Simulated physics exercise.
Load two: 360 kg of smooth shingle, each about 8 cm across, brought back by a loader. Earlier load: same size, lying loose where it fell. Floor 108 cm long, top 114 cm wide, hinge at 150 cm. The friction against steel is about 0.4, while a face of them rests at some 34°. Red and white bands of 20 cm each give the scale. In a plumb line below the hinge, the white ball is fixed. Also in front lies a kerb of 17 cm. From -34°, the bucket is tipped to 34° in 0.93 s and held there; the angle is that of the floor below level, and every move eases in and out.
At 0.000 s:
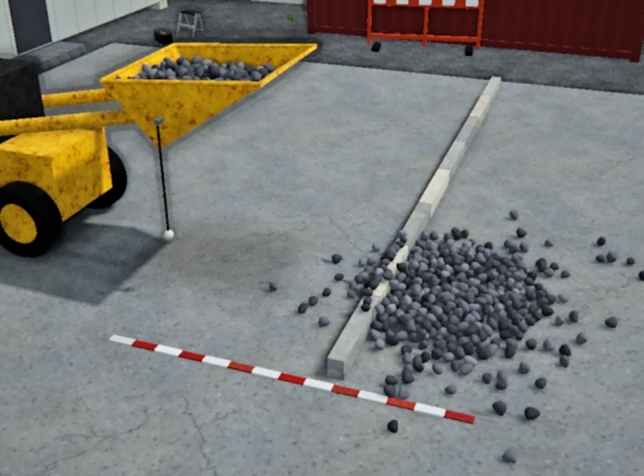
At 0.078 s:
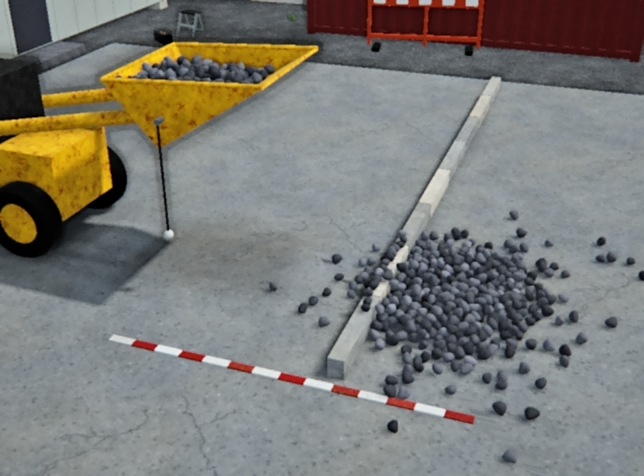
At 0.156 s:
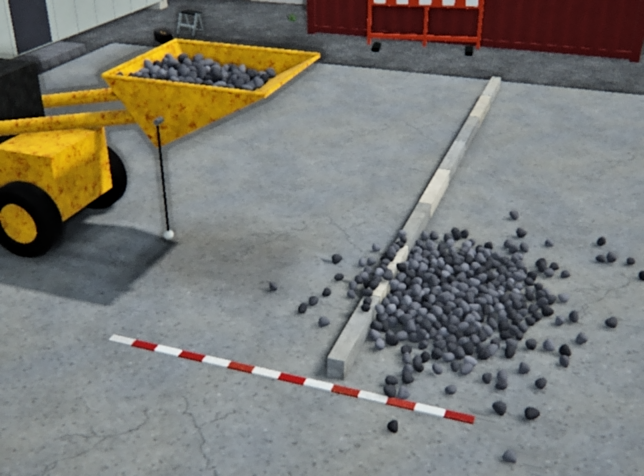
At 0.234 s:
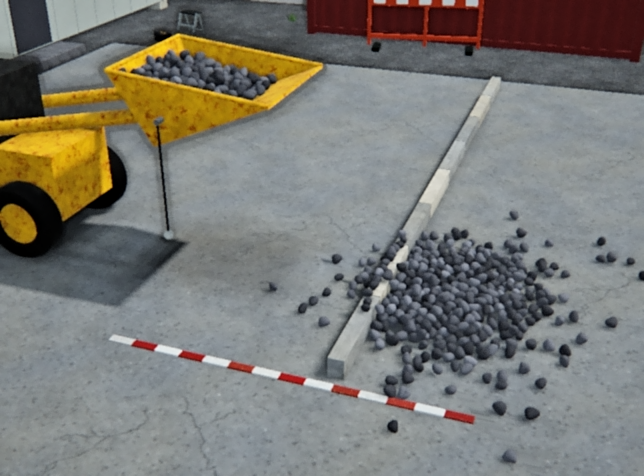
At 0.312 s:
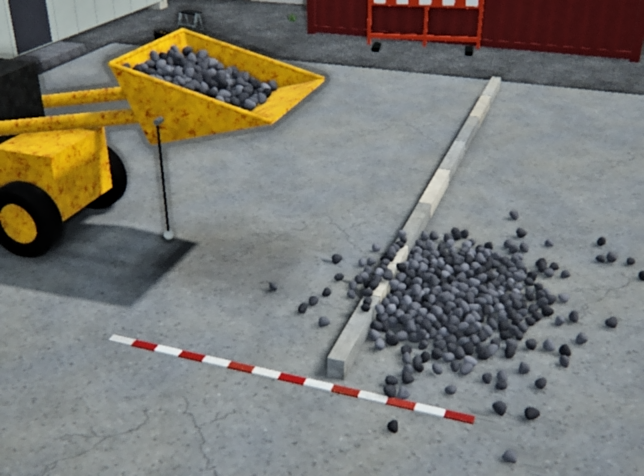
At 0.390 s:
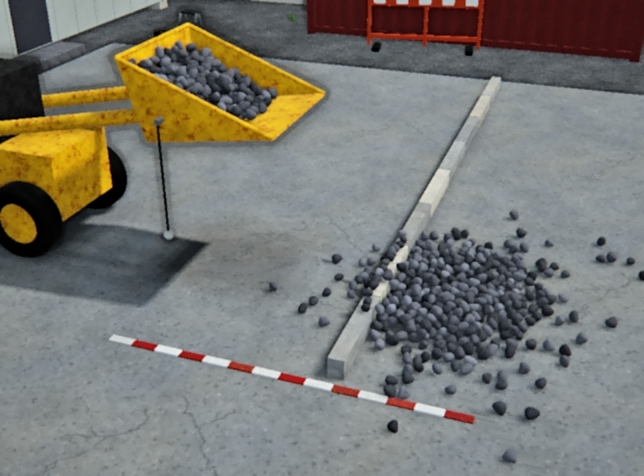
On a cracked grey concrete yard seen from above at an angle, a dark red container and an orange-and-white barrier stand at the back. A yellow loader at left holds dark grey stones in its bucket, while a pale kerb, a loose heap of similar stones and a red-and-white banded strip lie at right and in front. The bucket slowly tilts its front lip downward and the stones shift with it, while the heap and camera stay still.
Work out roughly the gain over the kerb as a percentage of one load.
Close to 2 parts in a hundred.
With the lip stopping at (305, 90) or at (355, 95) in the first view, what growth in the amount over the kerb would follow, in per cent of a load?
Case one about 25 %, case two about 95 %.
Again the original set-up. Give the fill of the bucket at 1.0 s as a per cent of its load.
I'd say about 90 per cent.
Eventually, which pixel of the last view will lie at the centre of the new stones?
Roughly at (342, 271) in the last picture.
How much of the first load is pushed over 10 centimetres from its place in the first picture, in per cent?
Close to 5 per cent.
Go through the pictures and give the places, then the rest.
The bucket is at -34°, its lip at (261, 85); the top of the load is at (215, 70). The earlier load is highest near (383, 270), 21 cm above ground level, 8 % on this side of the kerb, 92 % over the kerb, in the first picture.
Lip at (263, 87), floor tilted -33°, highest stones at (201, 69); the stones move at 0.1 m/s on average, in the second picture.
Lip at (265, 95), floor tilted -29°, highest stones at (186, 66); the stones move at 0.2 m/s on average, in the third picture.
Lip at (269, 107), floor tilted -23°, highest stones at (182, 62); the stones move at 0.3 m/s on average, in the fourth picture.
Lip at (272, 123), floor tilted -16°, highest stones at (175, 56); the stones move at 0.4 m/s on average, in the fifth picture.
The bucket is at -8°, its lip at (272, 139); the top of the load is at (178, 53); the stones move at 0.4 m/s on average, in the sixth picture.
After 0.7 s the floor is at 24°; in per cent of one load, 100 in the bucket, 8 on this side of the kerb, 92 over the kerb; the foremost stones are at (633, 287).
After 1.0 s the floor is at 34°; in per cent of one load, 92 in the bucket, 16 on this side of the kerb, 92 over the kerb; the foremost stones are at (633, 287).
After 1.4 s the floor is at 34°; in per cent of one load, 38 in the bucket, 69 on this side of the kerb, 92 over the kerb; the foremost stones are at (633, 287).
After 4.1 s the floor is at 34°; in per cent of one load, 0 in the bucket, 106 on this side of the kerb, 94 over the kerb; the foremost stones are at (633, 287). Net gain over the kerb, 2.
